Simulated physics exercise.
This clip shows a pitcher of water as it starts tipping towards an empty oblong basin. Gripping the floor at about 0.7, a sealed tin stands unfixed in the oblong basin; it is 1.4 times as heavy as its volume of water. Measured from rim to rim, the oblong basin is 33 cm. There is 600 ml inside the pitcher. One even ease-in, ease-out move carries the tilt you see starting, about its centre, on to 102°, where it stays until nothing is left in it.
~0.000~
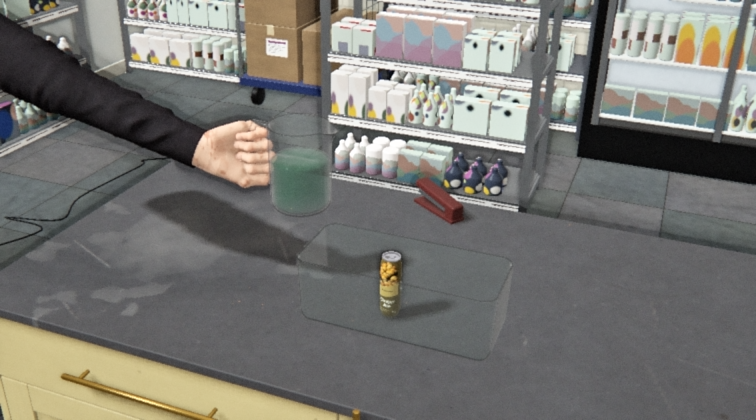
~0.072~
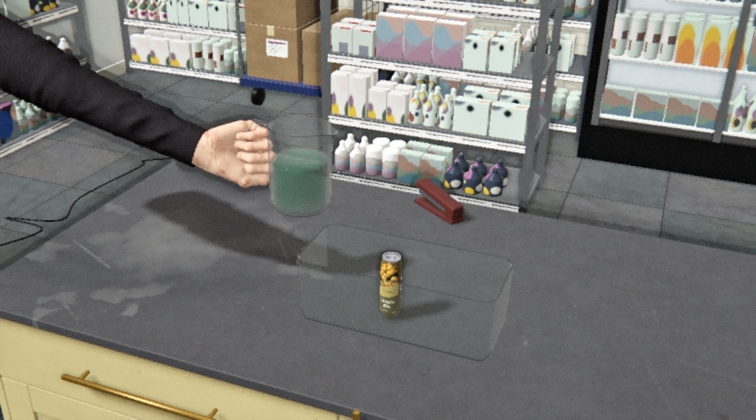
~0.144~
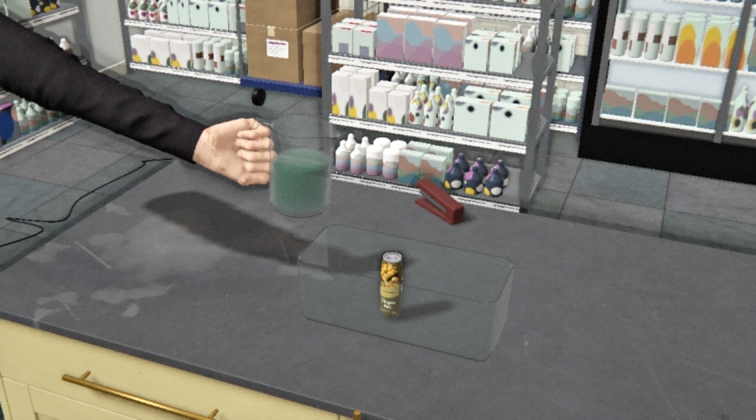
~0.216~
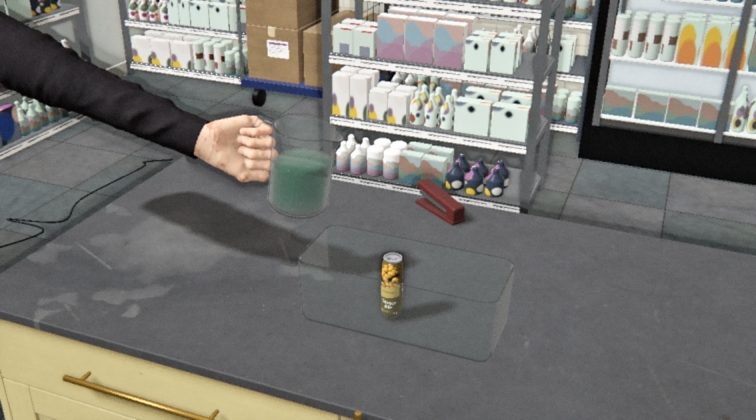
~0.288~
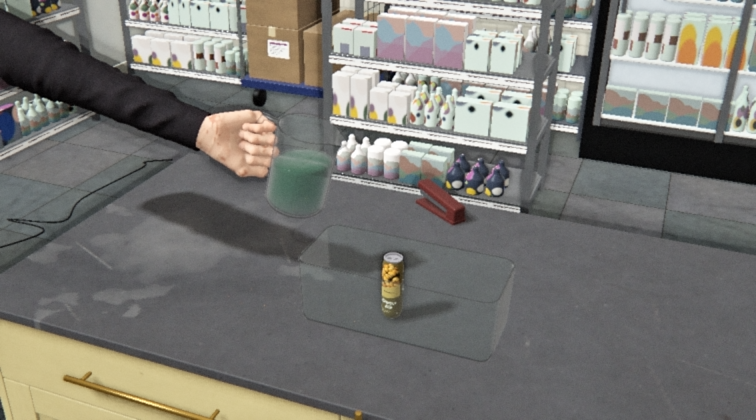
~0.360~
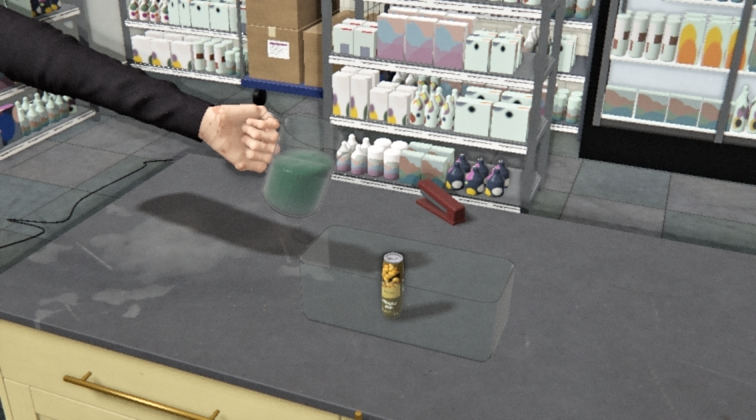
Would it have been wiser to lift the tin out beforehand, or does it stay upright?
It should have come out; it tips over.
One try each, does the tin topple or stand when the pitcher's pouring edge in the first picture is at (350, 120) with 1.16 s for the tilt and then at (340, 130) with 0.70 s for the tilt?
First it stays on its base; then it stays on its base.
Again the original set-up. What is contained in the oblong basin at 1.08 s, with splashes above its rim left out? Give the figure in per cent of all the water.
Near 34 per cent of the total.
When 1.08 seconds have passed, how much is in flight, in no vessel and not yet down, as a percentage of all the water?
Something like 20 per cent of the total.
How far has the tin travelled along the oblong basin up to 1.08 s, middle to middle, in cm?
Reading: Roughly 0 cm.
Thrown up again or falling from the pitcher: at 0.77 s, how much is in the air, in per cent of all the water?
Close to 5 in a hundred.
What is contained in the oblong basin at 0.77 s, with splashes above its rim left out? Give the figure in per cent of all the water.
0 %, more or less.
Then, 0.77 s in, the tilt is 70° and 95 per cent is still to pour; the tin stands where it began.
Then, 1.08 s in, the tilt is 98° and 45 per cent is still to pour; the tin stands where it began.
Then, 1.39 s in, the tilt is 102° and 8 per cent is still to pour; the tin lies on its side.
Then, 1.74 s in, the tilt is 102° and 1 per cent is still to pour; the tin lies on its side.
Finally, the tin lies on its side.
